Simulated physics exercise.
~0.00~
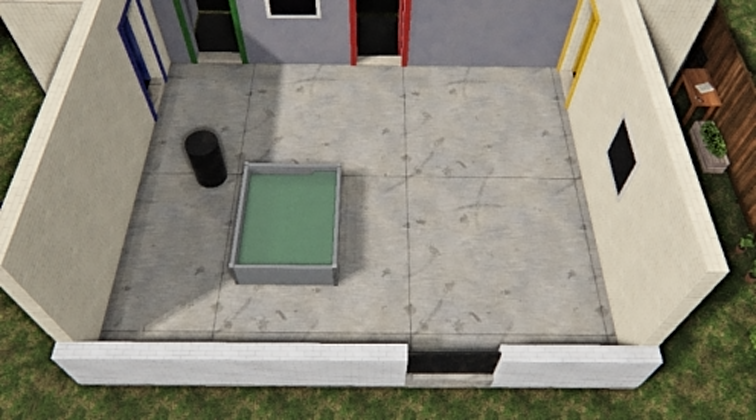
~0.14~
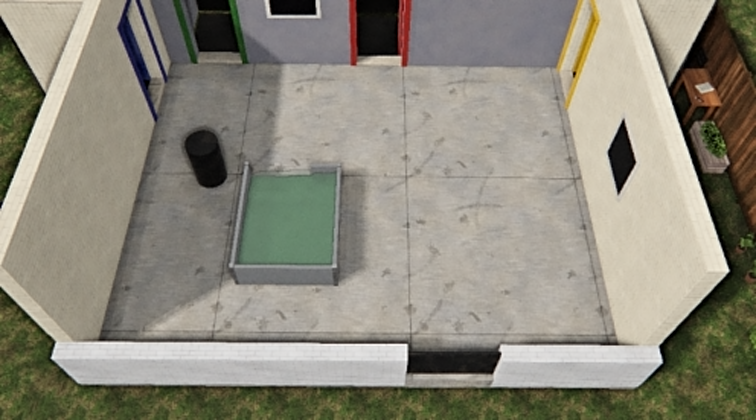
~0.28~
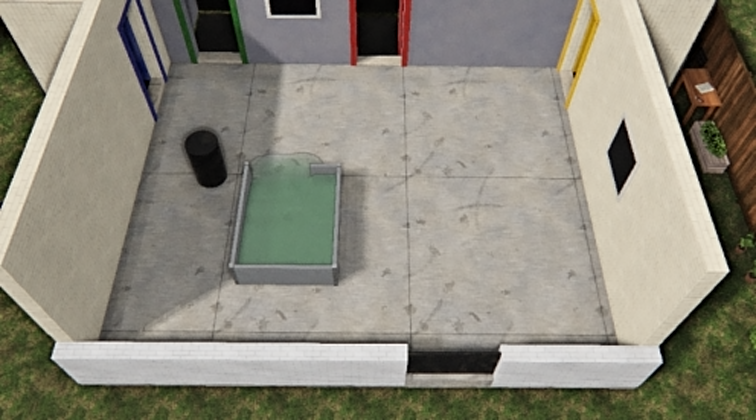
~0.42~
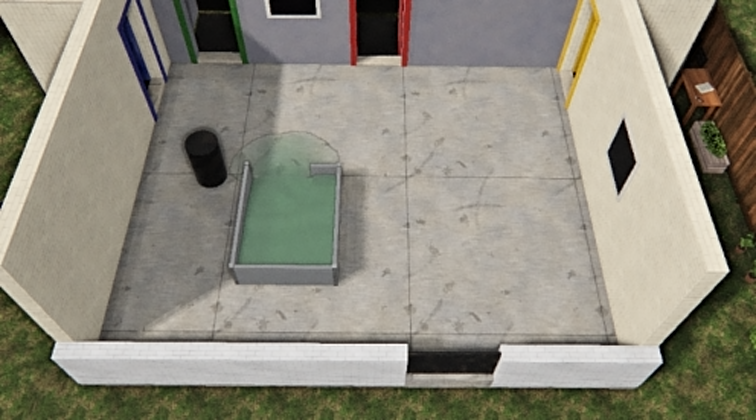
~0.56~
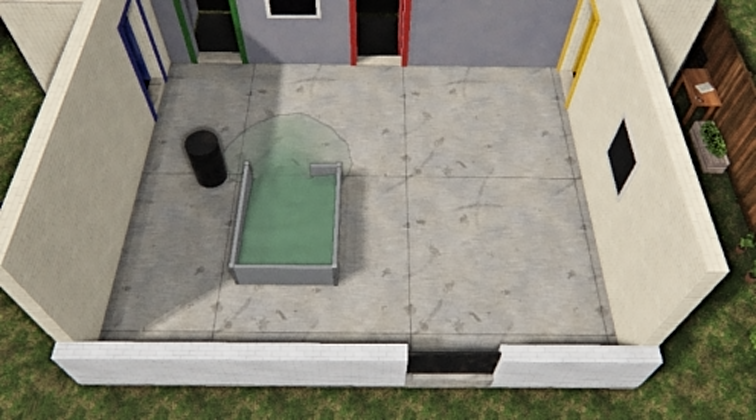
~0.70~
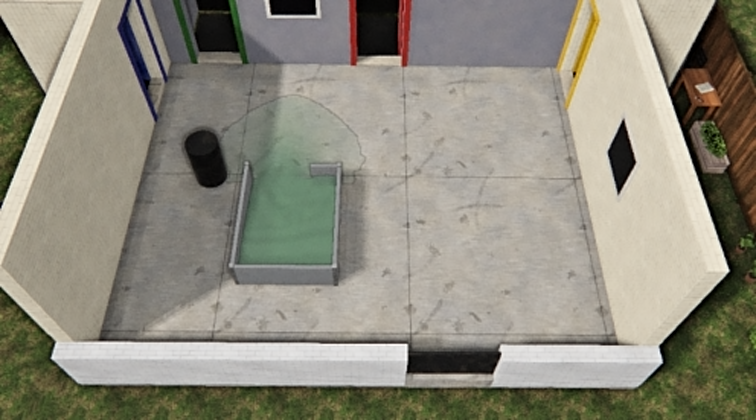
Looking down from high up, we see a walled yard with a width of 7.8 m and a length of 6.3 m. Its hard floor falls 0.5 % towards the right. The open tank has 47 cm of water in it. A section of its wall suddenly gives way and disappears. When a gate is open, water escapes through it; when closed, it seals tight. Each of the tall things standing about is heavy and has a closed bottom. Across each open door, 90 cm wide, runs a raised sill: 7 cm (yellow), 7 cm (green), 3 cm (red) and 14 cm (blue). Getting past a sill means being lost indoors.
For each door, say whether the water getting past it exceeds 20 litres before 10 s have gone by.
In the end yellow door: Less than stated; green door: More than stated; red door: More than stated; blue door: Less than stated.
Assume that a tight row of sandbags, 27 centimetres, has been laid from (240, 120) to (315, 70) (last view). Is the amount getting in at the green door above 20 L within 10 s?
Green: Within it.
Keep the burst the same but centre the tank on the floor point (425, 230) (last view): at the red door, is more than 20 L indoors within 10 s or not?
So the red door tops the limit.
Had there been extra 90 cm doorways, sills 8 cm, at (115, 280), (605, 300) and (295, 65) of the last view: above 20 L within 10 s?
Note, doorways in listed order: Stays short, stays short, goes beyond.
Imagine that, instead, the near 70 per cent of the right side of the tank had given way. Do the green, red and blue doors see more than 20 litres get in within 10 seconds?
Door green stays within, door red stays within, door blue stays within.
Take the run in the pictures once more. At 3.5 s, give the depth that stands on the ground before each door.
In centimetres - yellow: 0, green: 13, red: 7, blue: 13.
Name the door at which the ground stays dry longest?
That's the yellow door.
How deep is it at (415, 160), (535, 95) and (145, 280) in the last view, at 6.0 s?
Depth readings in turn - 1, 3, 0 cm.
After 1.4 s water covers 15 % of the floor and is deepest (24 cm) near (274, 177); yellow door not reached, green door not reached, red door not reached, blue door not reached.
After 2.2 s water covers 25 % of the floor and is deepest (20 cm) near (278, 69); yellow door not reached, green door 14 cm at the sill, 6 L in, red door 9 cm at the sill, 3 L in, blue door 8 cm at the sill, 0 L in.
After 3.5 s water covers 25 % of the floor and is deepest (16 cm) near (177, 74); yellow door not reached, green door 13 cm at the sill, 33 L in, red door 7 cm at the sill, 29 L in, blue door 13 cm at the sill, 0 L in.
After 6.0 s water covers 45 % of the floor and is deepest (9 cm) near (206, 160); yellow door 8 cm at the sill, 2 L in, green door 8 cm at the sill, 55 L in, red door 5 cm at the sill, 44 L in, blue door 6 cm at the sill, 1 L in.
After 10.0 s water covers 70 % of the floor and is deepest (7 cm) near (559, 93); yellow door 7 cm at the sill, 3 L in, green door 5 cm at the sill, 56 L in, red door 4 cm at the sill, 53 L in, blue door 4 cm at the sill, 1 L in.
